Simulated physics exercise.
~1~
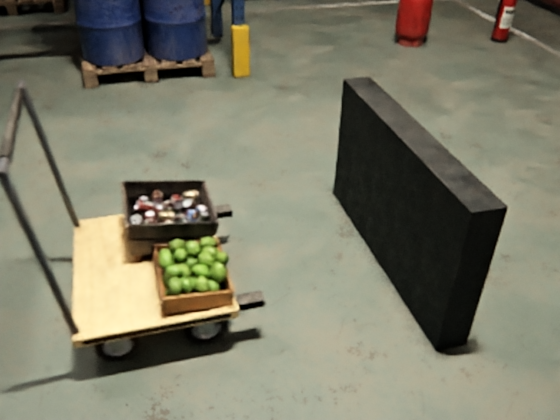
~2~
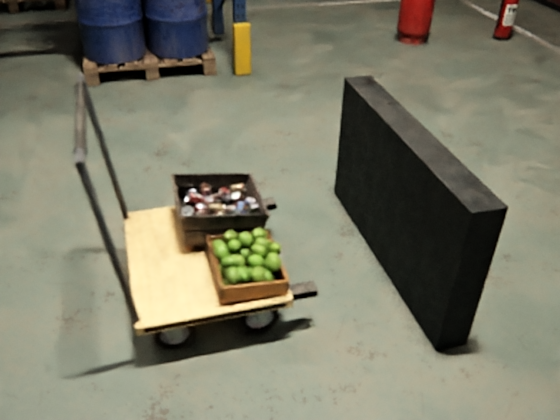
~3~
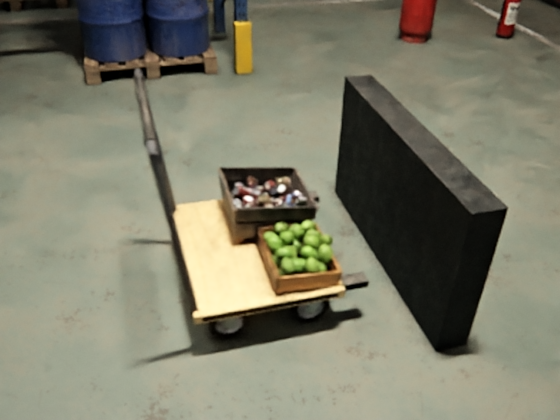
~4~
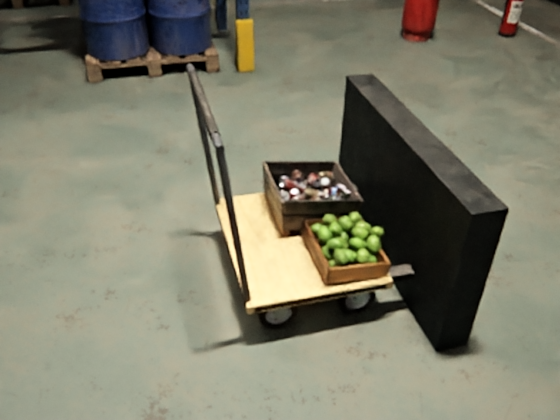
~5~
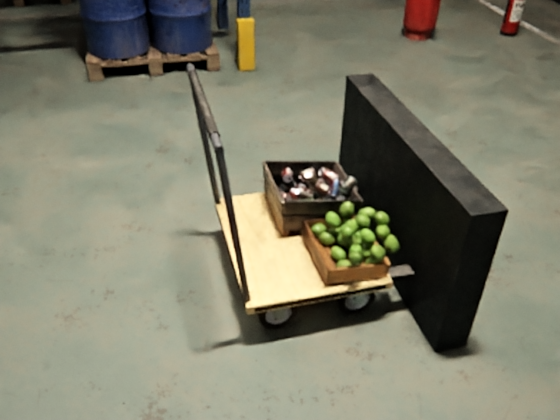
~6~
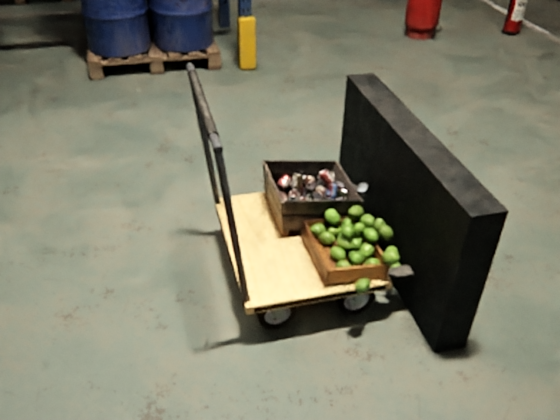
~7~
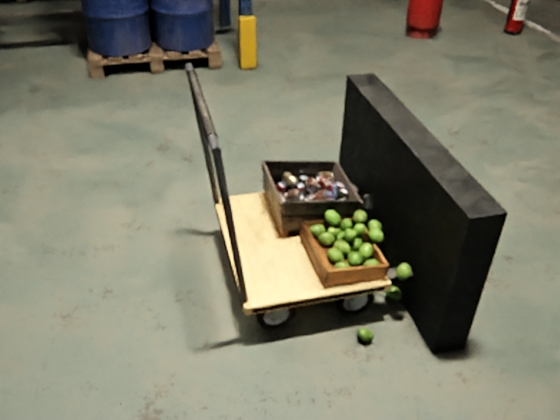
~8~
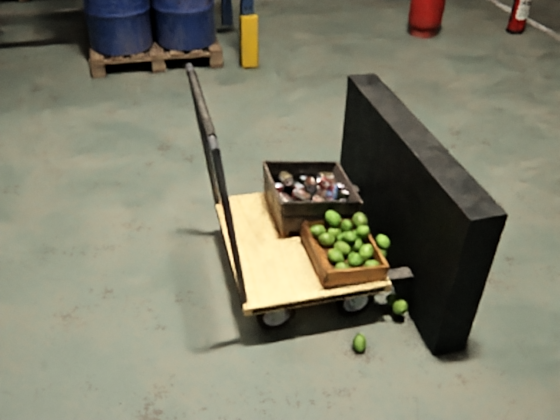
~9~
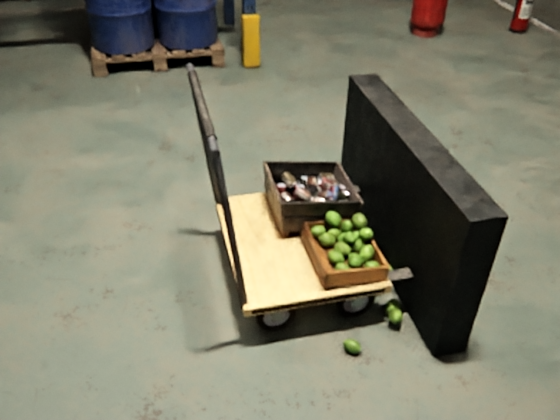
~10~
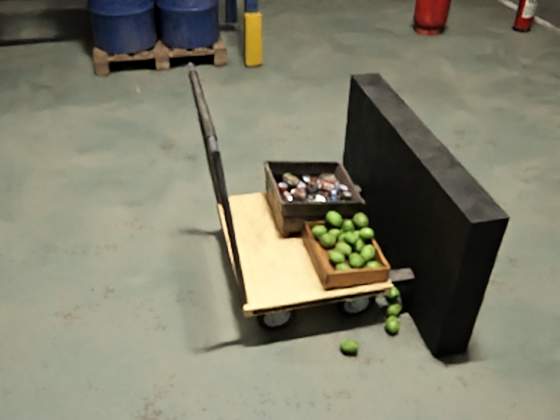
The clip opens on a goods trolley carrying a black crate of mini cans and a wooden crate of green limes across a concrete floor, with blue drums behind. It moves right toward a thick black wall and halts just short of it. The loads surge toward the wall, the limes heaping at the right end of their crate. Several limes spill over that end and drop to the floor, while the cans mostly stay in their crate. The trolley stays put, and a few limes end up lying beside it near the wall's base, with many still crated.
